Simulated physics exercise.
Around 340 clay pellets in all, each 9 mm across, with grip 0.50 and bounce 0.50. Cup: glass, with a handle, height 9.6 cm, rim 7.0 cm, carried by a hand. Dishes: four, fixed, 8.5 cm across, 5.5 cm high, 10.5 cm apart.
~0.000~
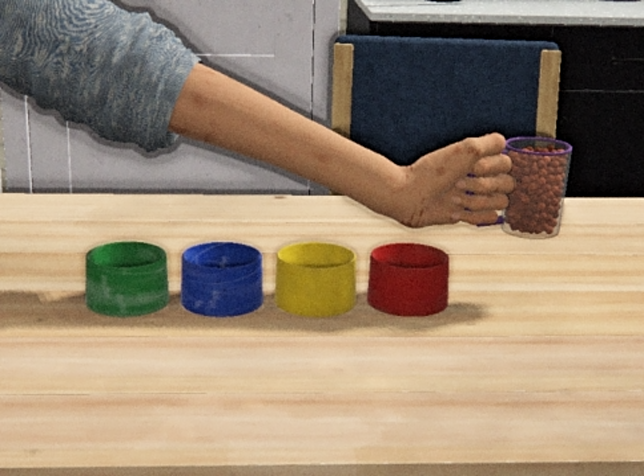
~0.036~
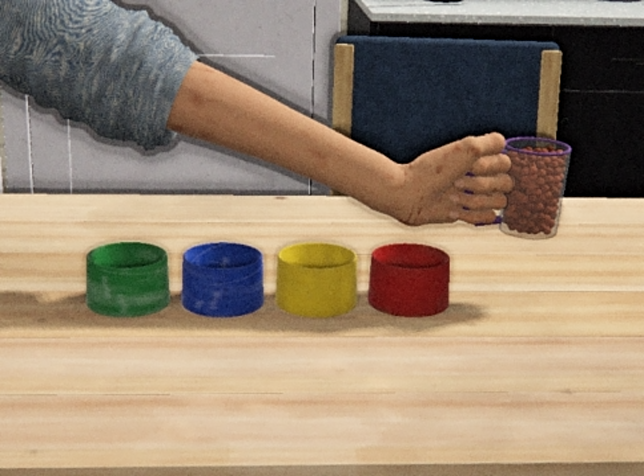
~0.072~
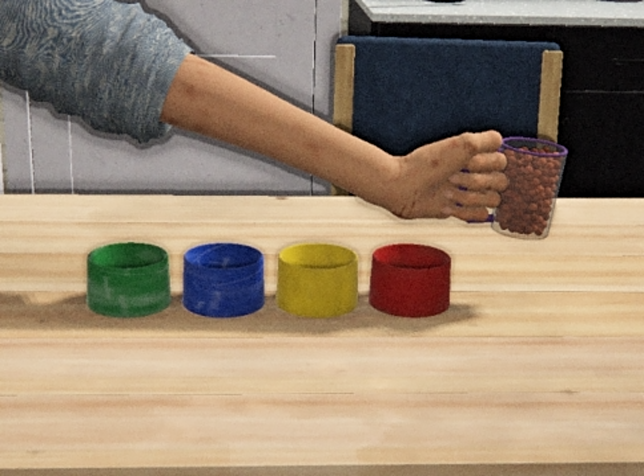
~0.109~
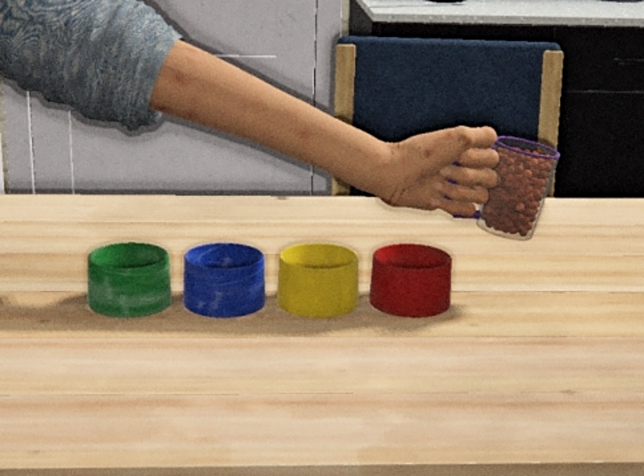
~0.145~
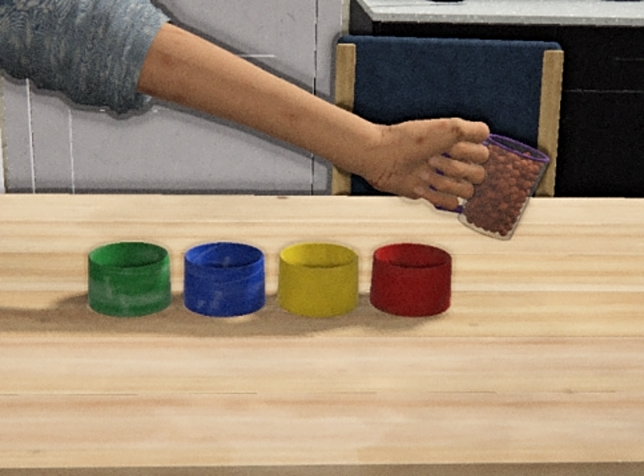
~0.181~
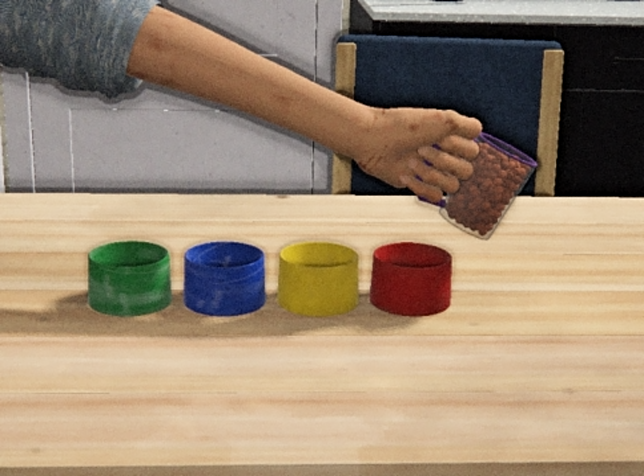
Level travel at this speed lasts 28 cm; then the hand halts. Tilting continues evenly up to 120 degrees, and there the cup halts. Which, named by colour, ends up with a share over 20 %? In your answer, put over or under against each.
Red - under; blue - under; green - under; yellow - over; counter - under.
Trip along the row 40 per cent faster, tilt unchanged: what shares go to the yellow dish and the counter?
Shares: Yellow 90, counter 10.
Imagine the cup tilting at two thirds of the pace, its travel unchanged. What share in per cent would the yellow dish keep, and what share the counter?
Then yellow would get 90 and the counter 10.
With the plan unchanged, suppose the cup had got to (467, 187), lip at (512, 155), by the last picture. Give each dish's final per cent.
In the end red holds 0, blue holds 0, green holds 0, yellow holds 90.
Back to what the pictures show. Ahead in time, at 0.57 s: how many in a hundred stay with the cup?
Close to 90 % of the load.
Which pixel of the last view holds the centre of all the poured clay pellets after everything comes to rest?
Close to pixel (327, 280).
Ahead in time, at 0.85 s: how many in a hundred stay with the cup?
Roughly 55 per cent.
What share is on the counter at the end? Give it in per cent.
Some 10 in a hundred.
After 0.41 s, tilt 74 degrees; cup holds 100 %.
After 0.57 s, tilt 108 degrees; cup holds 90 %, red 5 %.
After 0.85 s, tilt 120 degrees; cup holds 55 %, red 5 %, yellow 40 %.
By 1.8 s all is still; red 5 %, blue 0 %, green 0 %, yellow 80 %, counter 10 %.
